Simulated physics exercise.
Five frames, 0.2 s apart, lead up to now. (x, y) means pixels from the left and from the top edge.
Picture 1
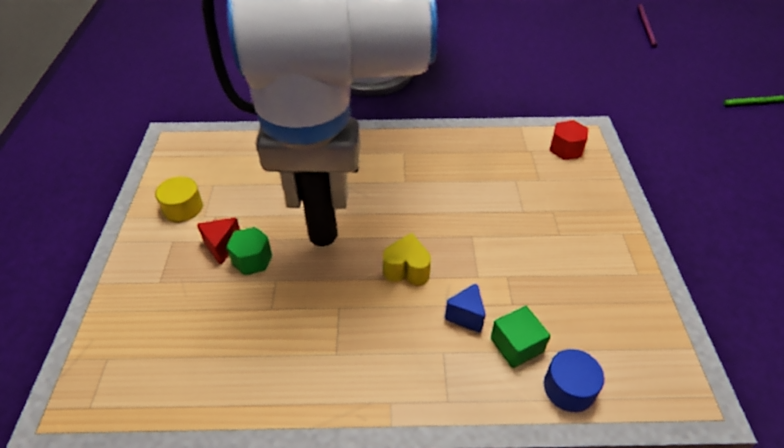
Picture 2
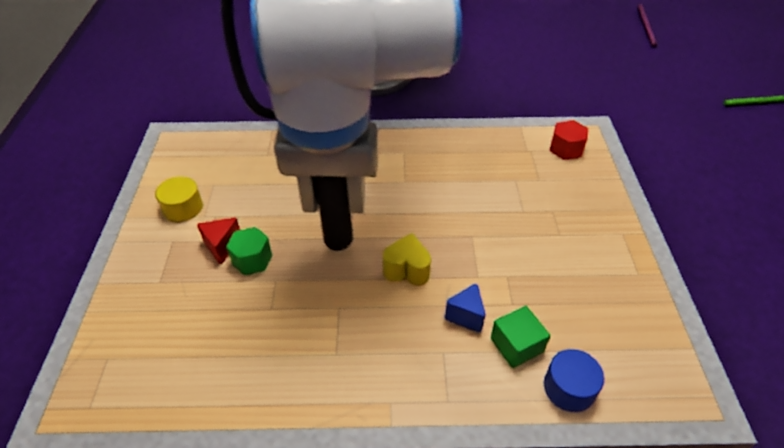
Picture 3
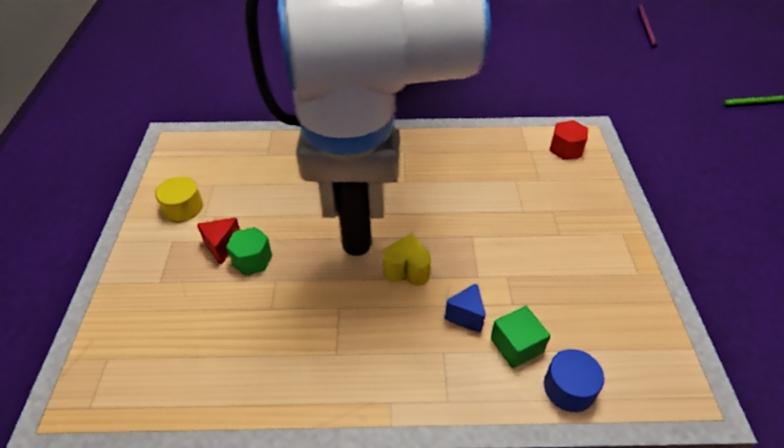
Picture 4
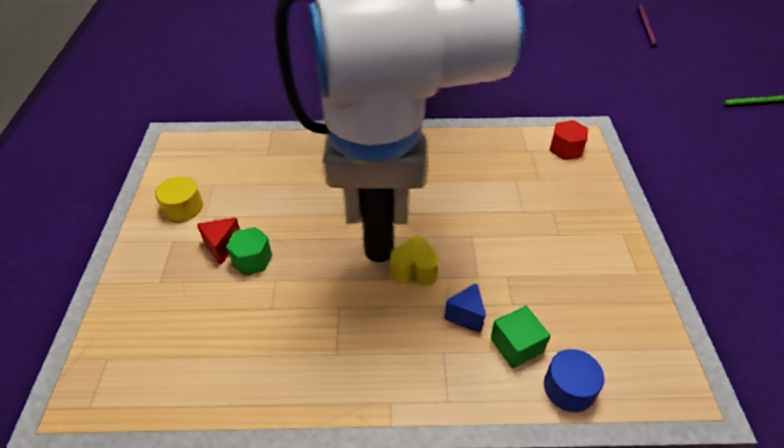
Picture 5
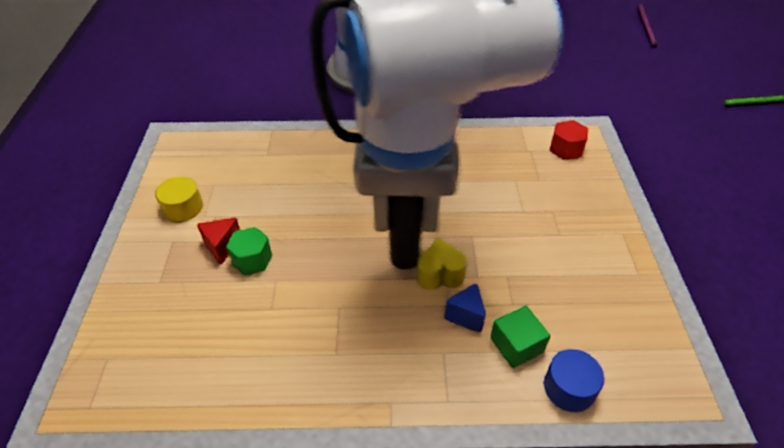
A robot arm with a black tip moved right across a wooden board, reached the yellow heart block and nudged it a little to the right, while the other colored blocks stayed still.
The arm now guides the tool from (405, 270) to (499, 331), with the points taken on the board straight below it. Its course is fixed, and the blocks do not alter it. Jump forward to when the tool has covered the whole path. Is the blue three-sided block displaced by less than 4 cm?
My answer is no.
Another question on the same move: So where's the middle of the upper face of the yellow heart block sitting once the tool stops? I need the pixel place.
It is going to be at (481, 265).
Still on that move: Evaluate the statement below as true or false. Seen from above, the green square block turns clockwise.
My answer: False.
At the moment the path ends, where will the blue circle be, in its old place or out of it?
It ends up on the same spot.
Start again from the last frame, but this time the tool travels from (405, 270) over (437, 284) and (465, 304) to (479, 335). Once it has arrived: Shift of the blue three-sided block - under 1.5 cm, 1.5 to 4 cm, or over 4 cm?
Beyond 4 cm.
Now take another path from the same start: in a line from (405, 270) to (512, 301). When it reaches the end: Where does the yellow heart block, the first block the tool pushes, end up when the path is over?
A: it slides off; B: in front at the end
It's A.
The first path, step by step. One third of the way, tool at (436, 278); yellow heart block at (469, 262), turned 50° anticlockwise.
Two thirds of the way, tool at (468, 299); yellow heart block at (481, 265), turned 85° anticlockwise; blue three-sided block at (486, 315), turned 25° clockwise; green square block at (526, 330).
At the end, tool at (501, 321); yellow heart block at (481, 265), turned 85° anticlockwise; blue three-sided block at (497, 341), turned 30° clockwise; green square block at (535, 341), turned 35° anticlockwise; blue circle unmoved.
